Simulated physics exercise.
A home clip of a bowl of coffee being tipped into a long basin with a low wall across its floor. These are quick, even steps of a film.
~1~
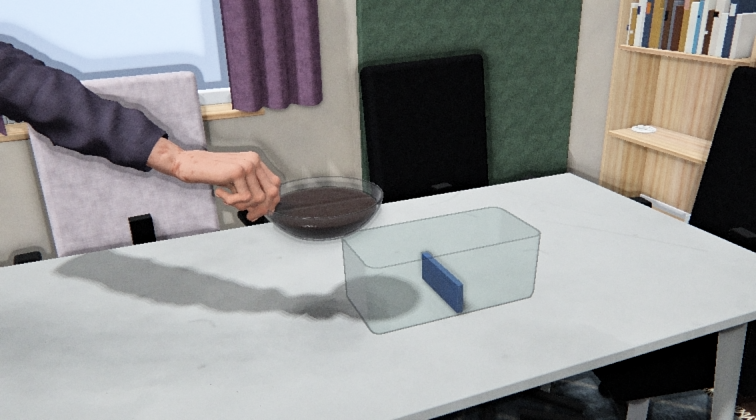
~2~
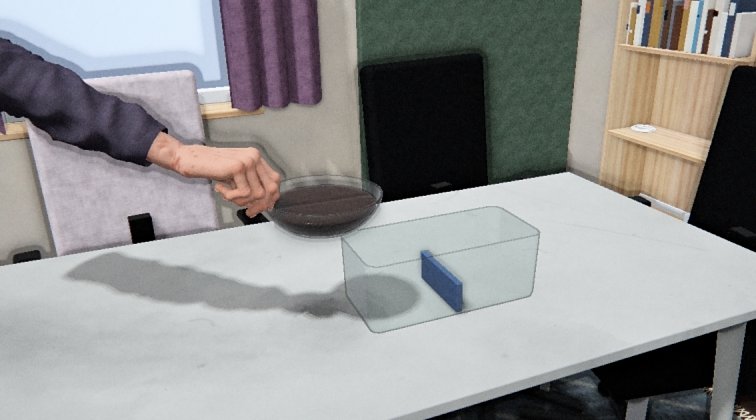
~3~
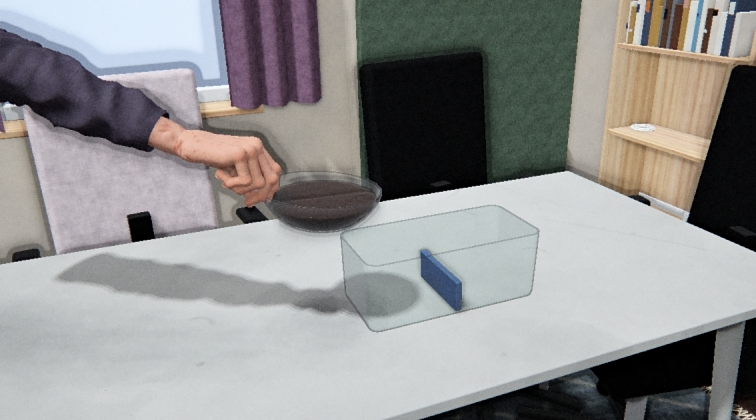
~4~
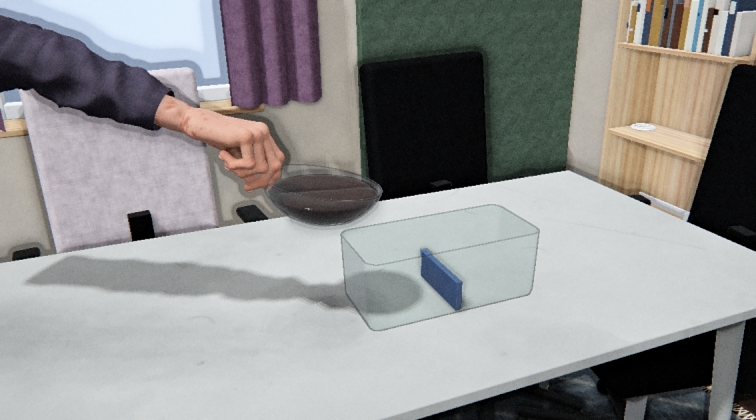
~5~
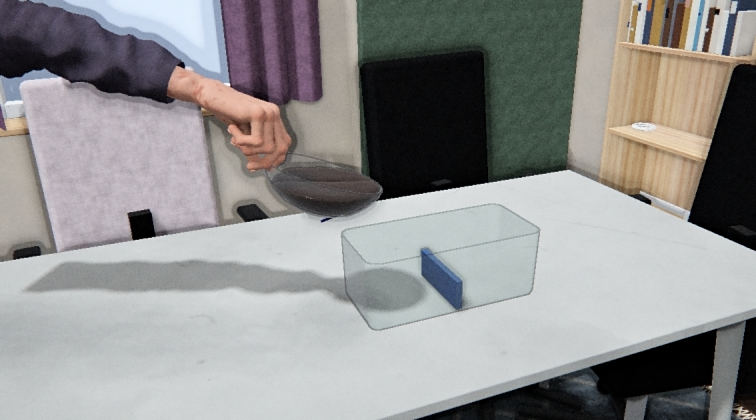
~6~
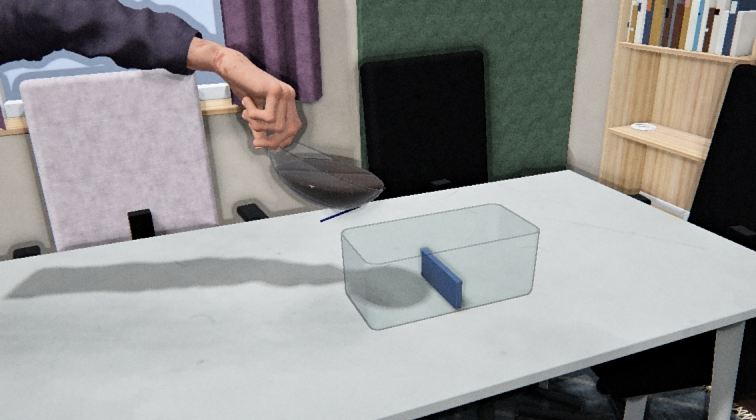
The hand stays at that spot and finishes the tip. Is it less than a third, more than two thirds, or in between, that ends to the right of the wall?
The share right of the wall is between a third and two thirds.
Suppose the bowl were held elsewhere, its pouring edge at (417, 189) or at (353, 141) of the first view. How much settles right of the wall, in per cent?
In turn 75 and 30 in a hundred.
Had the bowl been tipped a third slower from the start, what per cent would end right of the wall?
It comes to 30 per cent or so.
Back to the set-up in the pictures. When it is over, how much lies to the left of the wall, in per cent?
Near 45 %.
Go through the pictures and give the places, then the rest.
It leans 0°; its right rim is at (378, 188); the coffee meets the walls at (268, 213) and (373, 196); the long basin's rim runs from (353, 252) to (520, 220); the wall's top is at (442, 269), in the first frame.
It leans 1°; its right rim is at (378, 187); the coffee meets the walls at (267, 210) and (372, 194), in the second frame.
It leans 5°; its right rim is at (377, 186); the coffee meets the walls at (267, 204) and (372, 191), in the third frame.
It leans 11°; its right rim is at (377, 185); the coffee meets the walls at (268, 195) and (373, 186), in the fourth frame.
It leans 20°; its right rim is at (377, 185); the coffee meets the walls at (271, 182) and (375, 180), in the fifth frame.
It leans 29°; its right rim is at (377, 185); the coffee meets the walls at (276, 170) and (366, 175); 4 per cent is over the edge, in the sixth frame.
A moment on, the bowl is tipped on its side and 11 per cent is still to pour, 23 is left of the wall and 0 right of it.
Next, the bowl is tipped on its side and 0 per cent is still to pour, 39 is left of the wall and 59 right of it.
Then the bowl is tipped on its side and 0 per cent is still to pour, 43 is left of the wall and 49 right of it.
Later the bowl is tipped on its side and 0 per cent is still to pour, 45 is left of the wall and 51 right of it.
In the end 45 per cent lies left of the wall, 51 right of it and 4 outside.
